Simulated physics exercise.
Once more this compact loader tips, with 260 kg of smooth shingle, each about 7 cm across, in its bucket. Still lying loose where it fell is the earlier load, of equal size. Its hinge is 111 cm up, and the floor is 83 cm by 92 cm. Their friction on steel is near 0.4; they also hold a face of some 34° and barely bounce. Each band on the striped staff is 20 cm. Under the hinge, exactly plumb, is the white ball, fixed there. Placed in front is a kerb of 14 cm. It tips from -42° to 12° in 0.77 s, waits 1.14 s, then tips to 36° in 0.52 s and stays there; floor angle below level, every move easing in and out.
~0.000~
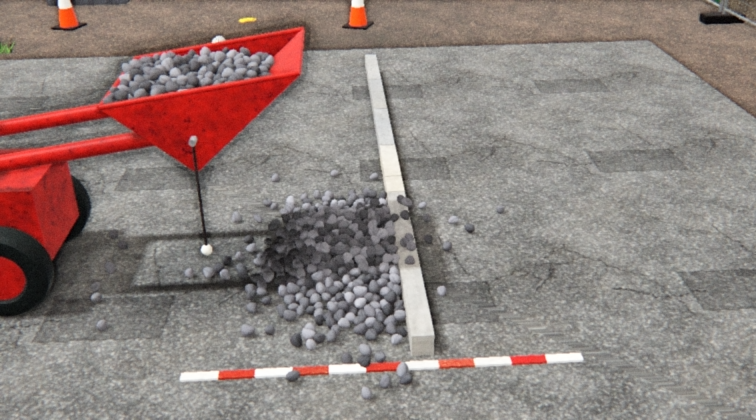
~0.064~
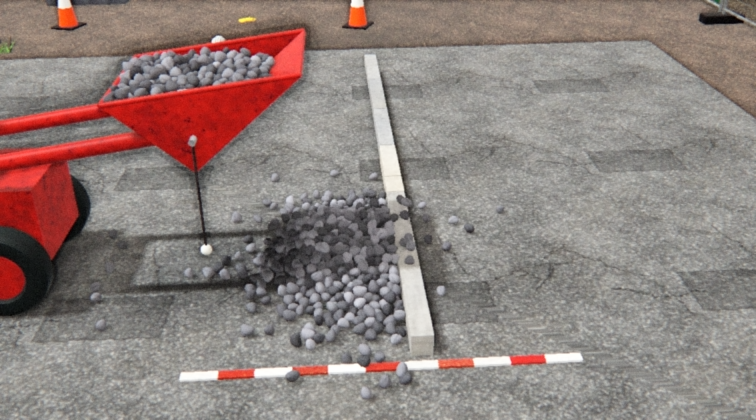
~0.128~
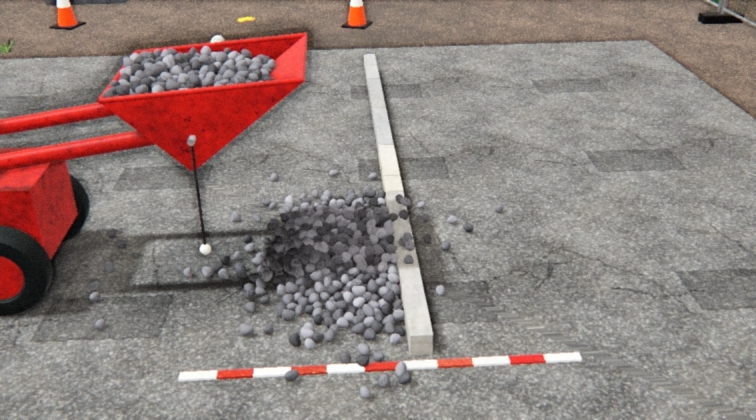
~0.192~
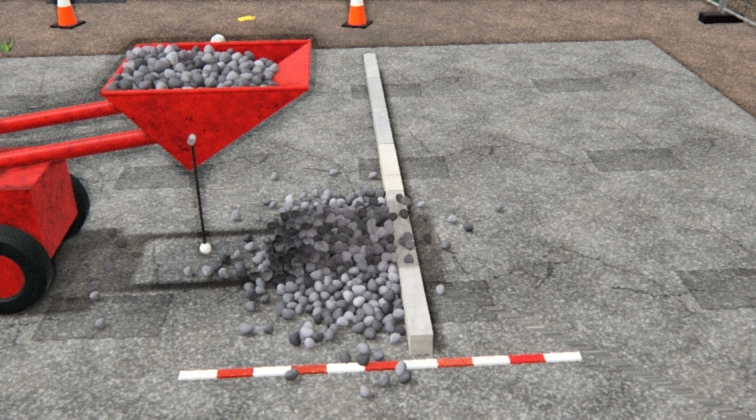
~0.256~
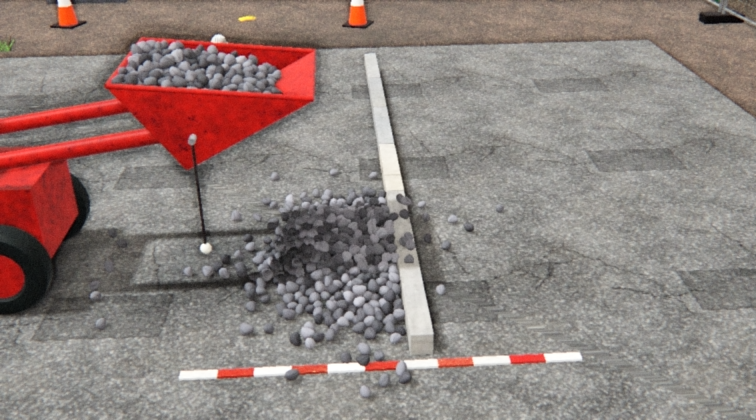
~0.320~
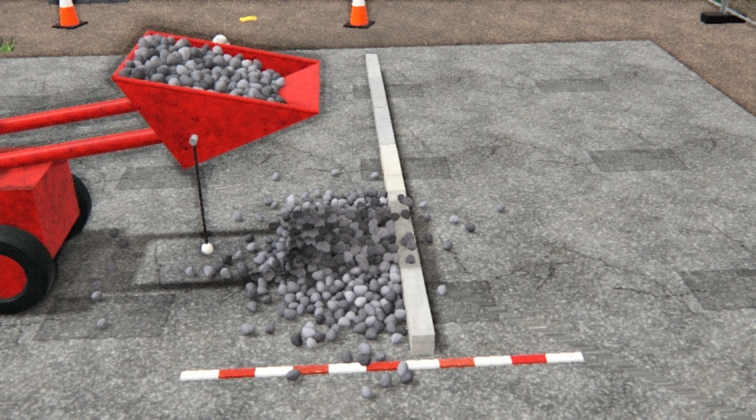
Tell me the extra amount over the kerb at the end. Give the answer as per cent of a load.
10 per cent.
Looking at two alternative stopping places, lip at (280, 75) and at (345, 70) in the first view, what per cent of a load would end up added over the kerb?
Some 5 percent first and 50 percent second.
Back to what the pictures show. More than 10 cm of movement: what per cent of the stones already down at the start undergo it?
Roughly 10 percent.
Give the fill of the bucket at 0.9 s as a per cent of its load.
Still inside: Some 100 %.
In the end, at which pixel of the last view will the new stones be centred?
Their middle is at about (354, 238).
After 0.6 s the floor is at 4°; in per cent of one load, 100 in the bucket, 99 on this side of the kerb, 1 over the kerb; the foremost stones are at (450, 230).
After 0.9 s the floor is at 12°; in per cent of one load, 100 in the bucket, 99 on this side of the kerb, 1 over the kerb; the foremost stones are at (450, 230).
After 2.9 s the floor is at 36°; in per cent of one load, 1 in the bucket, 189 on this side of the kerb, 11 over the kerb; the foremost stones are at (511, 222).
After 5.3 s the floor is at 36°; in per cent of one load, 0 in the bucket, 189 on this side of the kerb, 11 over the kerb; the foremost stones are at (512, 222). Net gain over the kerb, 10.
